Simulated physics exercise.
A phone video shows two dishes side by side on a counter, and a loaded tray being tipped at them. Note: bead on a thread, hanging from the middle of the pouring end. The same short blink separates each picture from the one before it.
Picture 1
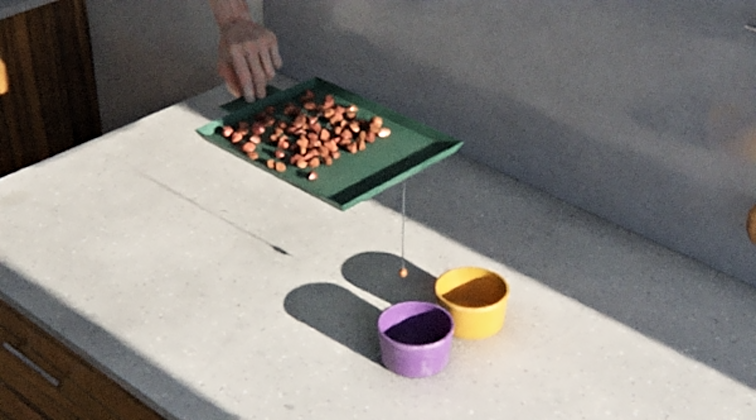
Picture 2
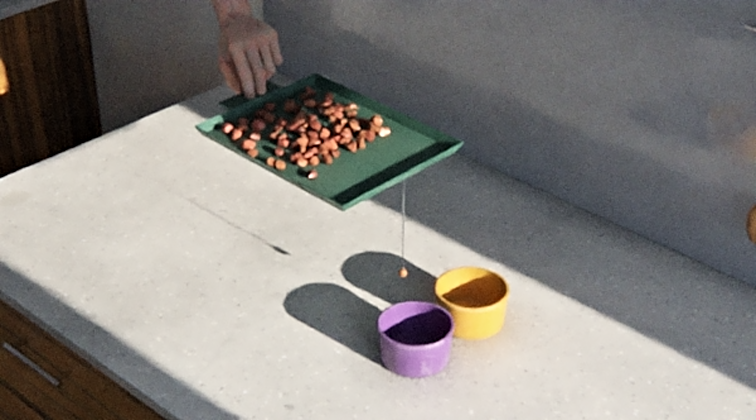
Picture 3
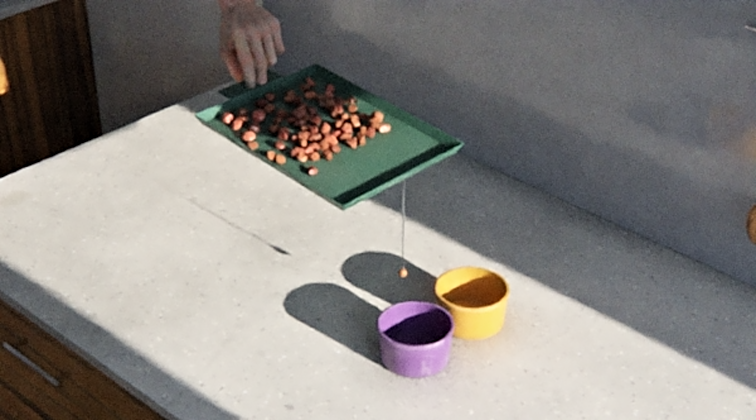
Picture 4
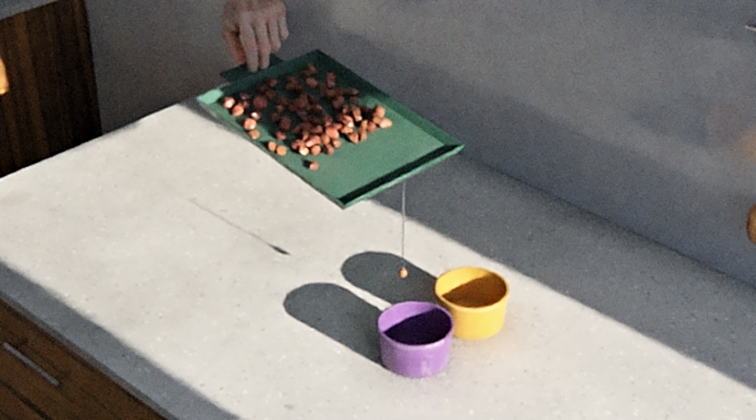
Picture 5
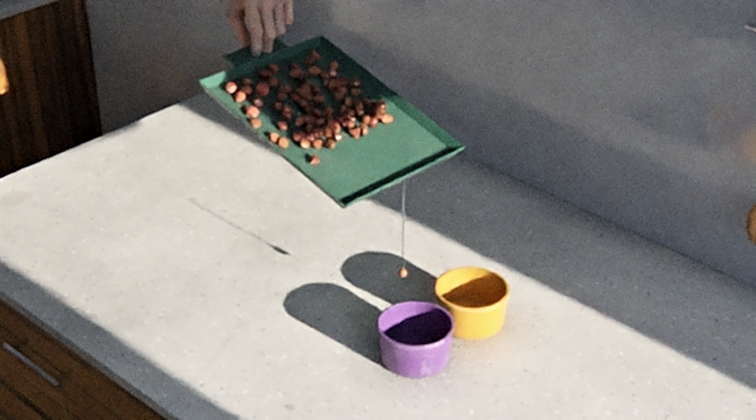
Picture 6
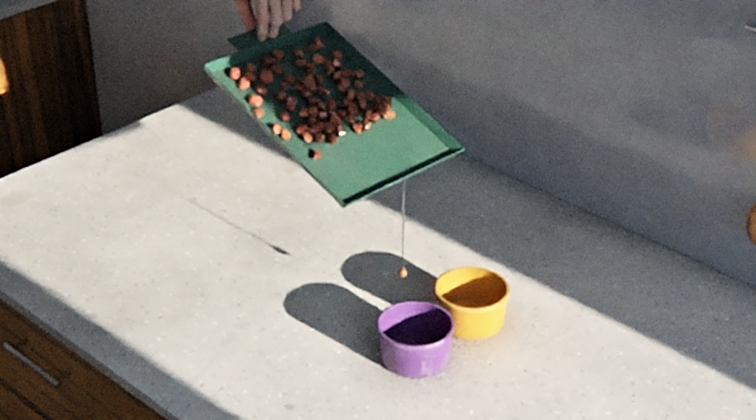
On a pale counter, a hand raises the back of a green tray holding reddish chunks.
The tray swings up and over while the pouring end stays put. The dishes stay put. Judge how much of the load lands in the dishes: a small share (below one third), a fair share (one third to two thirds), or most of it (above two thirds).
A fair share.
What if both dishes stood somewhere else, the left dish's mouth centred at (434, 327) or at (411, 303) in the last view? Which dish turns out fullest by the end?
In order: The right-hand one. Then: The right-hand one.
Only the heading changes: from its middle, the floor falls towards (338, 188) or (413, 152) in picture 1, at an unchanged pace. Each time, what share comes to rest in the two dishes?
Shares: About 0 in a hundred, then about 10 in a hundred.
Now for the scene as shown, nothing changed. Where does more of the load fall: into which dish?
It turns out to be the right.
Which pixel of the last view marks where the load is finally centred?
Centre at rest, last view: Approx. (477, 318).
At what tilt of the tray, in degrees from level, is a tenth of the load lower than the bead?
The tilt is near 75° by then.
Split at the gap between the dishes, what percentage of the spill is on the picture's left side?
My estimate is some 10 per cent.
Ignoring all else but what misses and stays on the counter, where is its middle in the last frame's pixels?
The middle is around (526, 326).
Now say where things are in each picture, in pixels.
Corners of the pouring end at (343, 202) and (456, 142), level; middle of the load at (315, 127), bits of crushed brick; left dish at (443, 353); right dish at (499, 315); bead on its thread at (403, 273), in the first picture.
Corners of the pouring end at (343, 202) and (456, 142), level; middle of the load at (315, 125), in the second picture.
Corners of the pouring end at (343, 202) and (457, 143), tipped barely, lowest at the right corner; middle of the load at (316, 119), in the third picture.
Corners of the pouring end at (344, 201) and (458, 144), tipped a little, lowest at the right corner; middle of the load at (317, 109), in the fourth picture.
Corners of the pouring end at (345, 201) and (458, 146), tipped clearly, lowest at the right corner; middle of the load at (320, 100), in the fifth picture.
Corners of the pouring end at (346, 200) and (458, 147), tipped clearly, lowest at the right corner; middle of the load at (323, 91); left dish at (443, 353); right dish at (499, 315), in the sixth picture.
Soon after the last picture, tray tipped steeply; about two thirds on the tray; a stray few outside both; about a third in the air.
A little later, tray tipped past a quarter turn; a small part in the left dish; about a third in the right dish; about a third outside both; a stray few in the air.
Later still, tray tipped past a quarter turn; a small part in the left dish; about a third in the right dish; about half outside both.
At rest, tray tipped past a quarter turn; a small part in the left dish; about a third in the right dish; about half outside both.
